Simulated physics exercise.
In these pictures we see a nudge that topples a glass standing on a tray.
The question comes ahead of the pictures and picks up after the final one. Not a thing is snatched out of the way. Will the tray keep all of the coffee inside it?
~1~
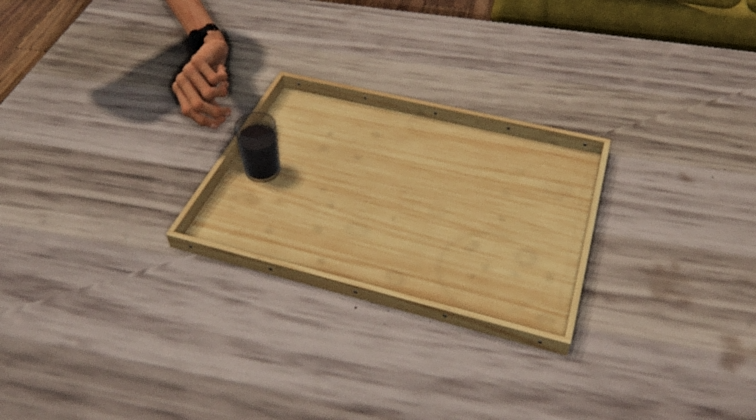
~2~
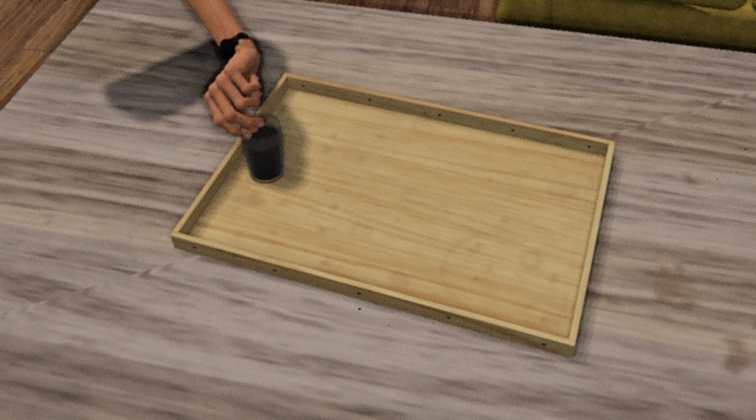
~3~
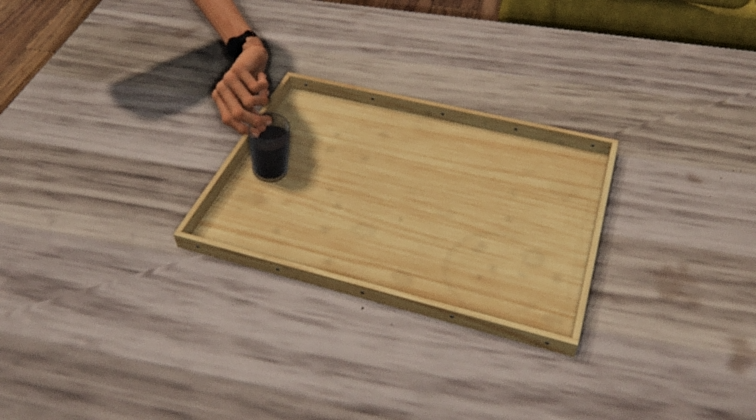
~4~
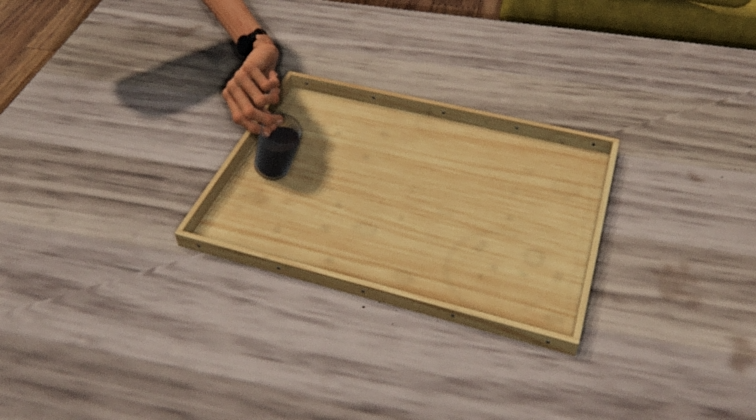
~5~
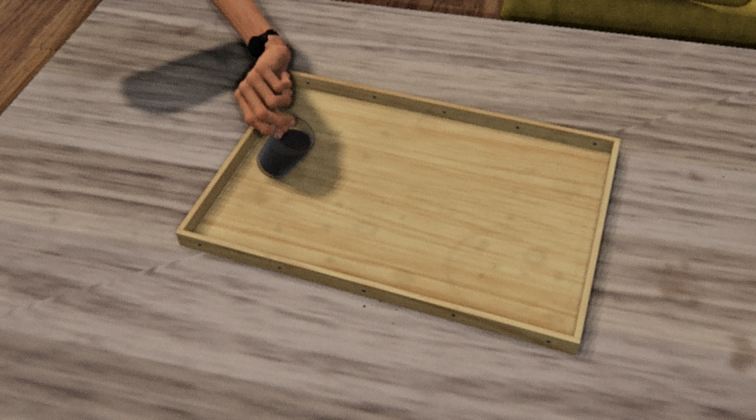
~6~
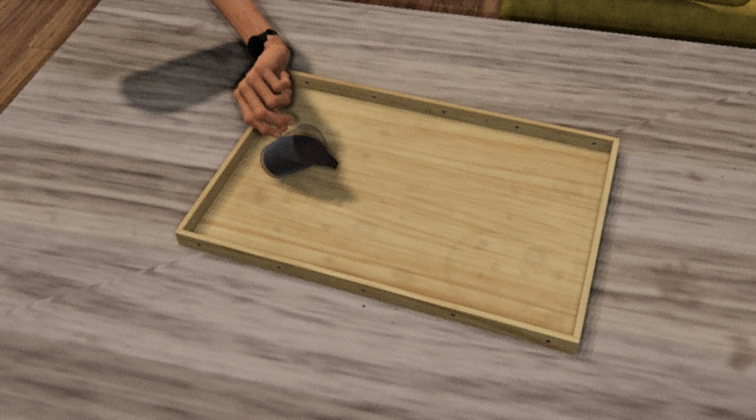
Yes.
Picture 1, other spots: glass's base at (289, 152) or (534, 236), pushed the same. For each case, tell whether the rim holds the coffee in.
At the first place it keeps within the tray, at the second it escapes from the tray.
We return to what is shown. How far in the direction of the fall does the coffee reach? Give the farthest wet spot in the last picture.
Leading edge approx. (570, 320).
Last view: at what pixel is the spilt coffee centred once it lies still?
Its centre ends up near (484, 244) in the last picture.
Next, the glass lies in the tray; the puddle covers about as much as a plate; the top is dry.
After that, the puddle covers about as much as a tray; the top is dry.
Finally, the puddle covers about as much as a tray; the top is dry.
